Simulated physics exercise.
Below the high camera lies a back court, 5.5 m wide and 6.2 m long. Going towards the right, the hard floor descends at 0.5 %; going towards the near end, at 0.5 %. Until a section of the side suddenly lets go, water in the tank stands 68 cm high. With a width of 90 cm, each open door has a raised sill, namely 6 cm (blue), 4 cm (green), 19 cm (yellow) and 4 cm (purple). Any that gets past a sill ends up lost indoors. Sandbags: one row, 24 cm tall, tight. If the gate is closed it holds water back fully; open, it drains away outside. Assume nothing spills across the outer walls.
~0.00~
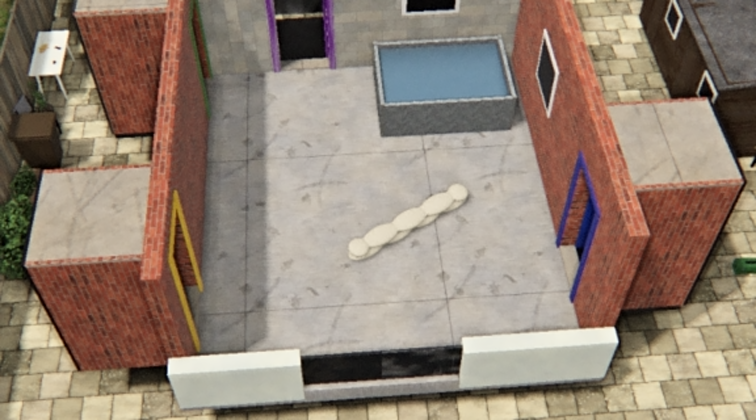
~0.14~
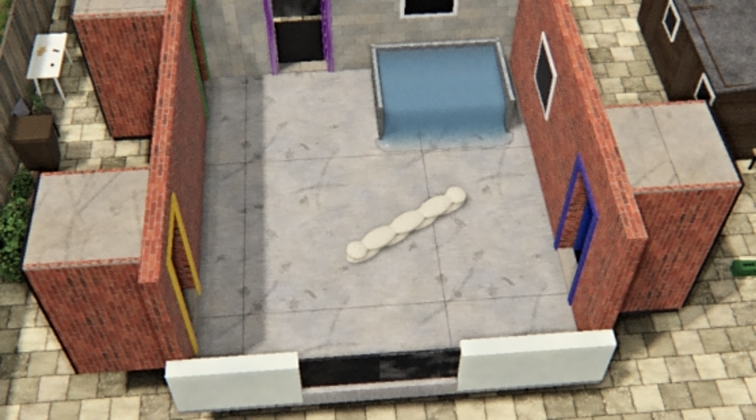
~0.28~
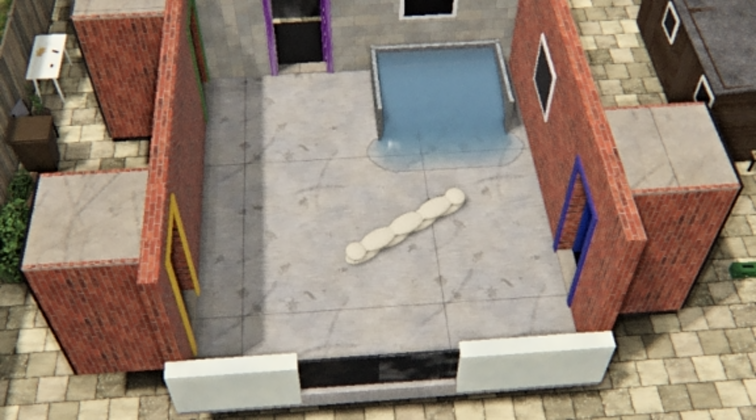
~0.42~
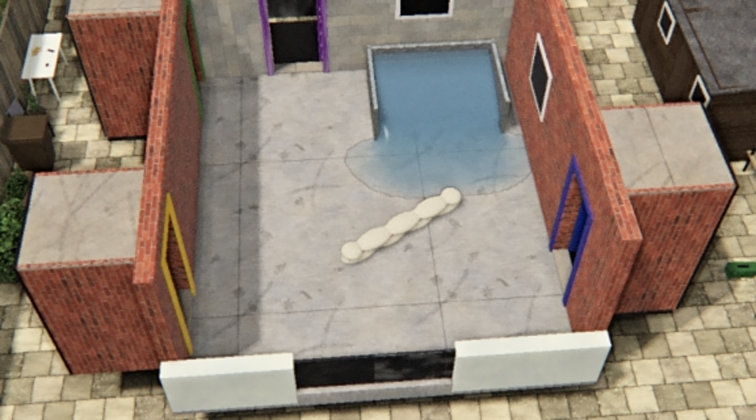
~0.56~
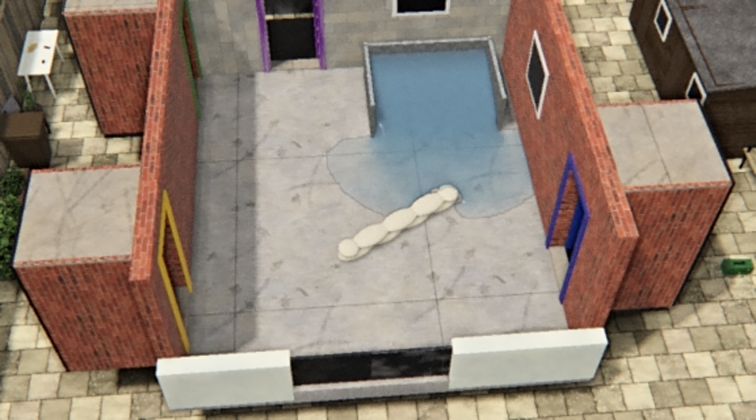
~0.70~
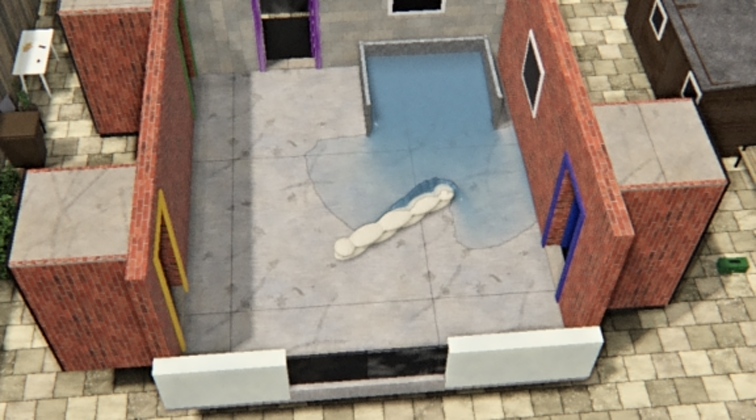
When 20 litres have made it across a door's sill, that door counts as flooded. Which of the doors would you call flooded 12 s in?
I would call the blue door flooded; I would call the green door flooded; I would call the yellow door not flooded; I would call the purple door flooded.
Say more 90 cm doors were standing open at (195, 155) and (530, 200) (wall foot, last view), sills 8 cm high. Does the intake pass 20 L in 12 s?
The first doorway stays inside and the second goes beyond.
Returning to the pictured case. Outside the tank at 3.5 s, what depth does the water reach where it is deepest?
Around 28 centimetres deep.
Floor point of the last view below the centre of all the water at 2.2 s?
Near (420, 202).
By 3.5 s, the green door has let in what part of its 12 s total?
It comes to about 0 per cent.
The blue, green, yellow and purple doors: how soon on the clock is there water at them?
Blue: 1.0 s; green: 3.8 s; yellow: 2.0 s; purple: 5.5 s.
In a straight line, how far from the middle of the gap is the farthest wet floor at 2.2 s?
It comes to some 5.6 metres.
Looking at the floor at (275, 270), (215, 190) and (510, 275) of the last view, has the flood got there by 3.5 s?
Status of the three spots: Inundated, inundated, inundated.
After 1.4 s water covers 40 % of the floor and is deepest (38 cm) near (434, 188); blue door 13 cm at the sill, 0 L in, green door not reached, yellow door not reached, purple door not reached.
After 2.2 s water covers 60 % of the floor and is deepest (42 cm) near (550, 356); blue door 13 cm at the sill, 24 L in, green door not reached, yellow door 17 cm at the sill, 0 L in, purple door not reached.
After 3.5 s water covers 70 % of the floor and is deepest (28 cm) near (273, 376); blue door 8 cm at the sill, 43 L in, green door not reached, yellow door 11 cm at the sill, 0 L in, purple door not reached.
After 7.0 s water covers 90 % of the floor and is deepest (12 cm) near (368, 294); blue door 7 cm at the sill, 62 L in, green door 6 cm at the sill, 2 L in, yellow door 7 cm at the sill, 3 L in, purple door 4 cm at the sill, 0 L in.
After 12.0 s water covers 95 % of the floor and is deepest (10 cm) near (501, 105); blue door 8 cm at the sill, 66 L in, green door 8 cm at the sill, 36 L in, yellow door 3 cm at the sill, 3 L in, purple door 7 cm at the sill, 62 L in.
